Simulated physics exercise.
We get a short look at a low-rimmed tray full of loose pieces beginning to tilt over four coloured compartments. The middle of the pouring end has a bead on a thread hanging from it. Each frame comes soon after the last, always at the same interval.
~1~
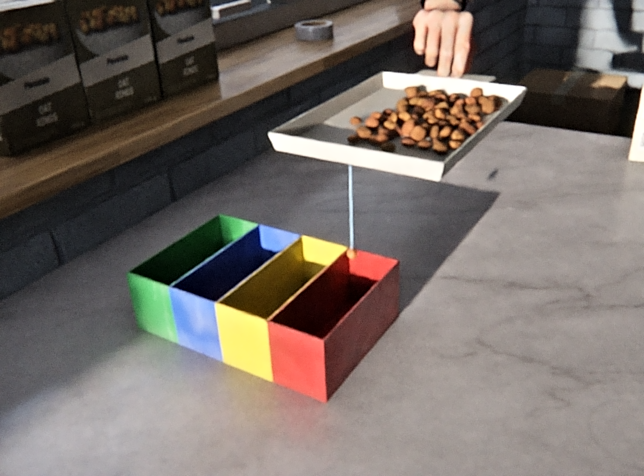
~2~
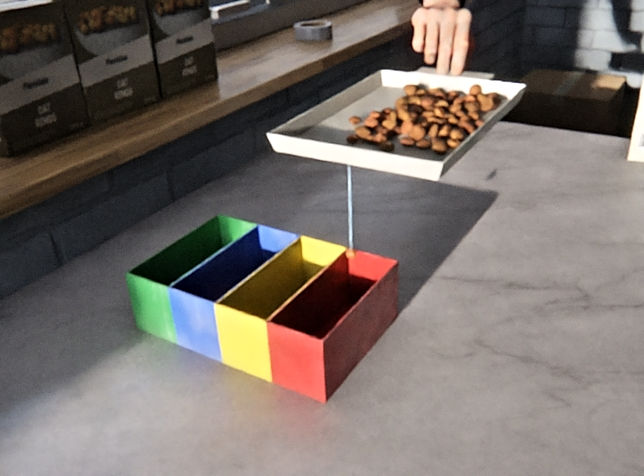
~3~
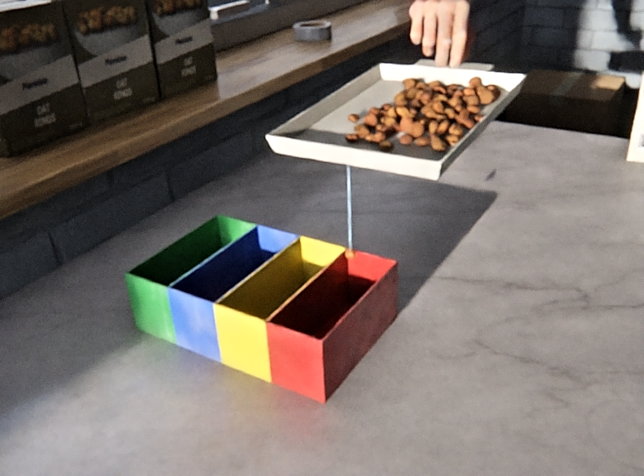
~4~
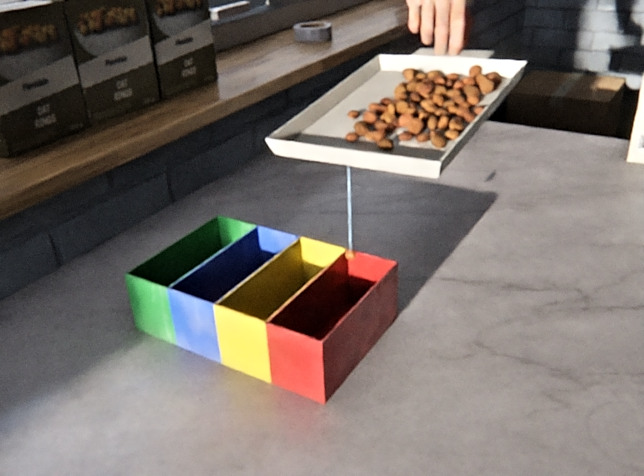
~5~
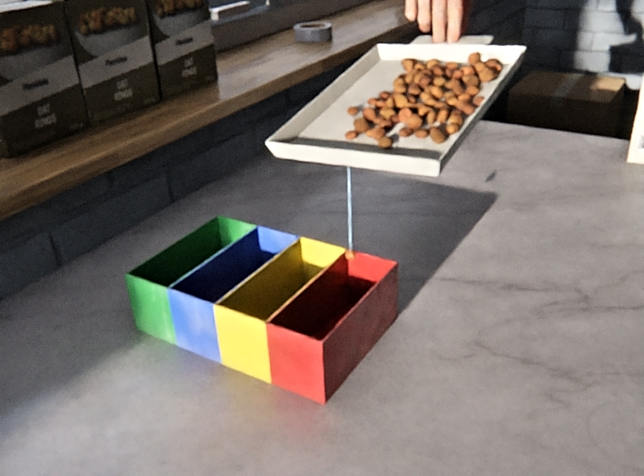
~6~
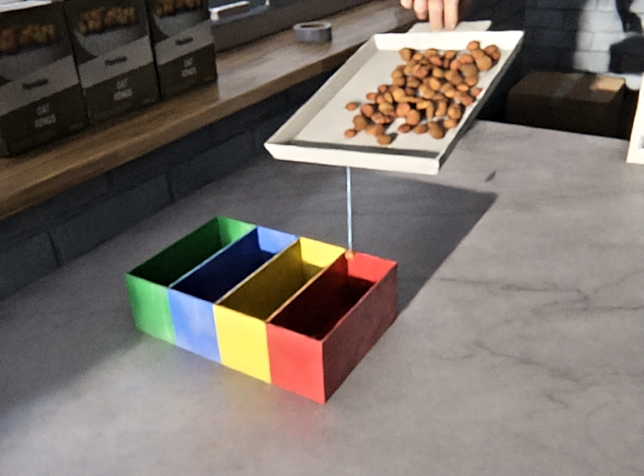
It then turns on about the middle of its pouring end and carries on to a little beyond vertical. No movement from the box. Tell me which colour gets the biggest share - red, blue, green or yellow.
The biggest share goes to yellow.
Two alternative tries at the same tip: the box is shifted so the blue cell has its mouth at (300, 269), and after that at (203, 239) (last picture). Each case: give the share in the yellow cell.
In turn 10 and 20 in a hundred.
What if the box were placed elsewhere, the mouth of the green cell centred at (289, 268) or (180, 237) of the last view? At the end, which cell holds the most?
Try one: The cell in green; try two: The cell in yellow.
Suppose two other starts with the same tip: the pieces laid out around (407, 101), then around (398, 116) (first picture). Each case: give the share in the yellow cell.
Close to 50 %, followed by close to 50 %.
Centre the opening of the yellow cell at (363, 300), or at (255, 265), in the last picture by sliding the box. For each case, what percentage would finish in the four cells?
Around 100 percent the first time, around 100 percent the second.
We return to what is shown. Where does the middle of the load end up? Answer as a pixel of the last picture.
(274, 319).
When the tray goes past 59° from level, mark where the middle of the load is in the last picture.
Roughly (315, 141).
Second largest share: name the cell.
Second place: That blue cell.
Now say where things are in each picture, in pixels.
In the first picture, corners of the pouring end at (275, 132) and (440, 161), level; middle of the load at (430, 117), bits of dog kibble; bead on its thread at (352, 253); green cell at (152, 302); blue cell at (196, 319); yellow cell at (244, 336); red cell at (297, 356).
In the second picture, corners of the pouring end at (274, 133) and (439, 161), level; middle of the load at (429, 115).
In the third picture, corners of the pouring end at (273, 135) and (437, 160), tipped barely, lowest at the left corner; middle of the load at (428, 110).
In the fourth picture, corners of the pouring end at (273, 138) and (436, 159), tipped a little, lowest at the left corner; middle of the load at (428, 103).
In the fifth picture, corners of the pouring end at (272, 140) and (435, 158), tipped a little, lowest at the left corner; middle of the load at (427, 95).
In the sixth picture, corners of the pouring end at (271, 142) and (434, 157), tipped clearly, lowest at the left corner; middle of the load at (426, 88); green cell at (150, 304); blue cell at (194, 320); yellow cell at (242, 338); red cell at (295, 357).
Soon, tray tipped steeply; nearly all on the tray; a stray few in the yellow cell; a stray few in the blue cell; a small part falling or outside the box.
A while on, tray tipped right over; a small part on the tray; about a third in the yellow cell; about a third in the blue cell; a small part in the red cell; a small part falling or outside the box.
Towards the end, tray tipped past a quarter turn; about half in the yellow cell; about a third in the blue cell; a small part in the red cell.
Finally, tray tipped past a quarter turn; about half in the yellow cell; about a third in the blue cell; a small part in the red cell; none in the green cell.
